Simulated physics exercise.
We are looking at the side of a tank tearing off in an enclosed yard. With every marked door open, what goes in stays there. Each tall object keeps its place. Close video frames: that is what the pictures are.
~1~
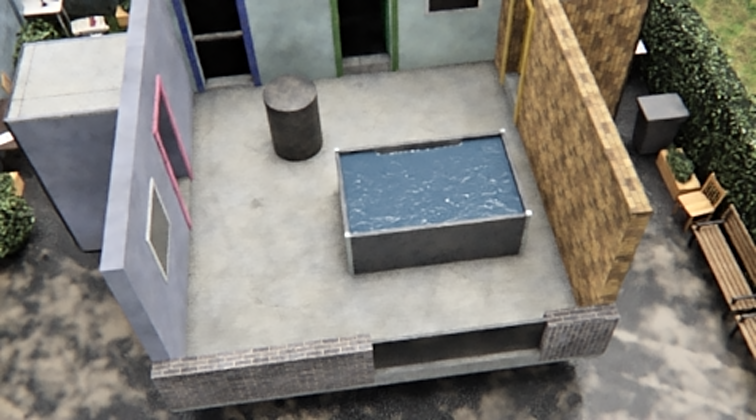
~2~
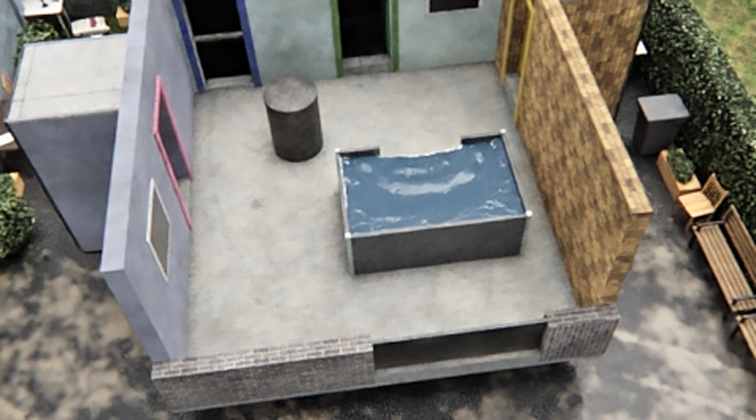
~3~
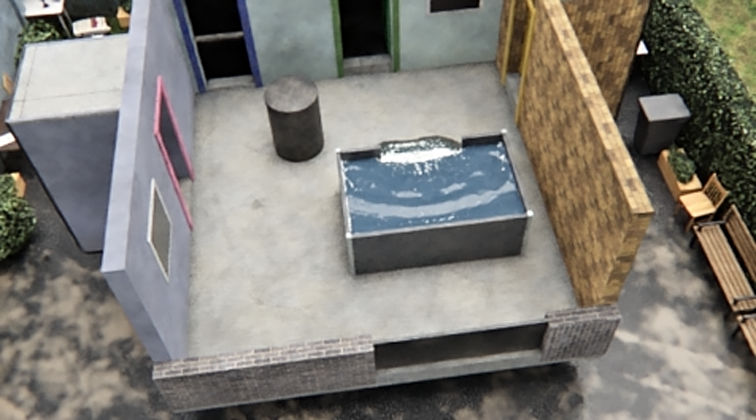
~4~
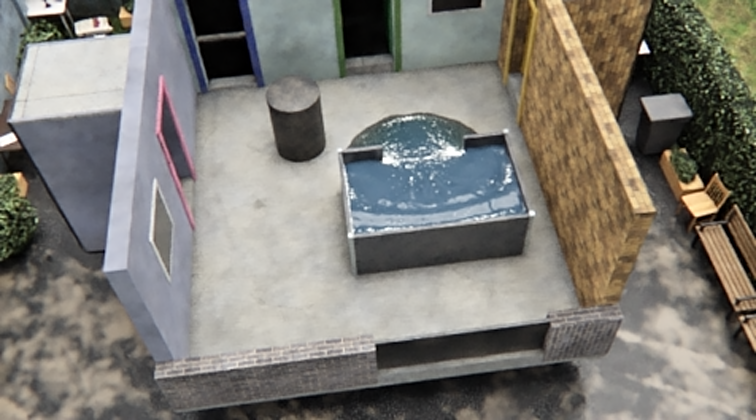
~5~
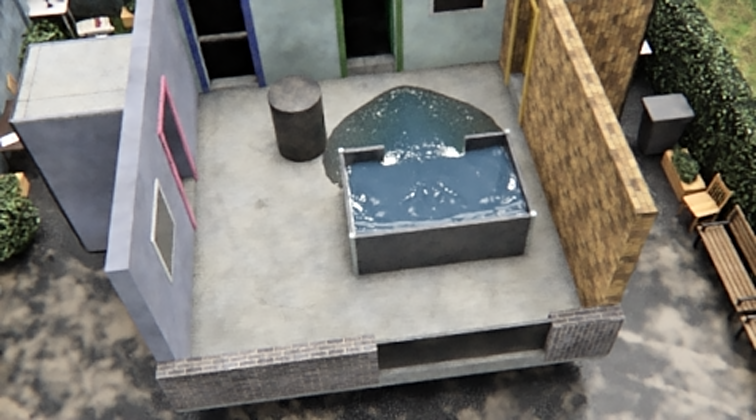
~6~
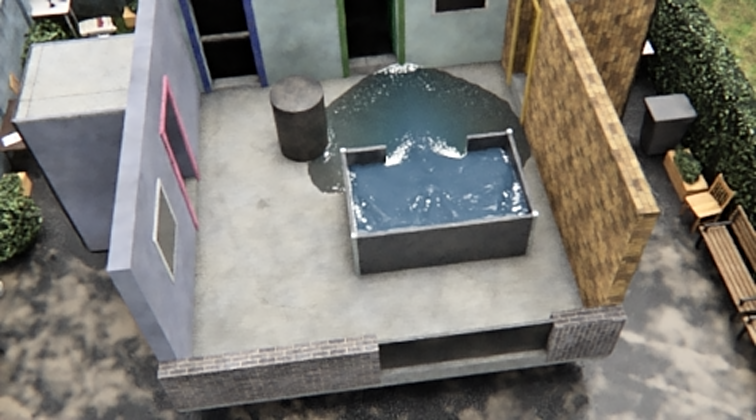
A rectangular tank's far side opens and water pours out, spreading across the grey floor.
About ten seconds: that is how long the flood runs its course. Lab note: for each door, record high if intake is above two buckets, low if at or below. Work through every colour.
Pink door: Low; blue door: High; yellow door: Low; green door: High.
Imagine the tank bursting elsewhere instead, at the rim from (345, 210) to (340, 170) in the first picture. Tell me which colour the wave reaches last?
I'd pick the yellow one.
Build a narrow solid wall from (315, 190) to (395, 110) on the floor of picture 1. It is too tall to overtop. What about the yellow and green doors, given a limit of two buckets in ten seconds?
Log - yellow door: Above the line; green door: Below the line.
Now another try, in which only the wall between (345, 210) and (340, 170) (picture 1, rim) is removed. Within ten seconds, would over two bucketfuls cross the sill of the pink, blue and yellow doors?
Here's how it turns out: The pink door surpasses the limit, the blue door surpasses the limit, and the yellow door fails to reach the limit.
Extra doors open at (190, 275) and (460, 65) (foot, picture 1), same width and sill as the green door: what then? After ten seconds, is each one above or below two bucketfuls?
In order: Stays within it, tops the limit.
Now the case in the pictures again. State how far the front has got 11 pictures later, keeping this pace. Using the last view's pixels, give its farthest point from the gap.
My best guess is about (201, 99).
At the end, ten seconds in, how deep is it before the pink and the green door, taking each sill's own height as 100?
I'd say around 50 and 50 in a hundred.
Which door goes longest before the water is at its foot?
That is the door marked pink.
A moment on, water covers 30 % of the floor; the pink door not reached, the blue door not reached, the yellow door wet at the sill, nothing in, the green door over two buckets in.
Next, water covers 40 % of the floor; the pink door not reached, the blue door wet at the sill, nothing in, the yellow door under two buckets in, the green door far over two buckets in.
Then, water covers 55 % of the floor; the pink door wet at the sill, nothing in, the blue door under two buckets in, the yellow door under two buckets in, the green door far over two buckets in.
Later, water covers 95 % of the floor; the pink door wet at the sill, nothing in, the blue door far over two buckets in, the yellow door under two buckets in, the green door far over two buckets in.
In the end, water covers 95 % of the floor; the pink door wet at the sill, nothing in, the blue door far over two buckets in, the yellow door under two buckets in, the green door far over two buckets in.
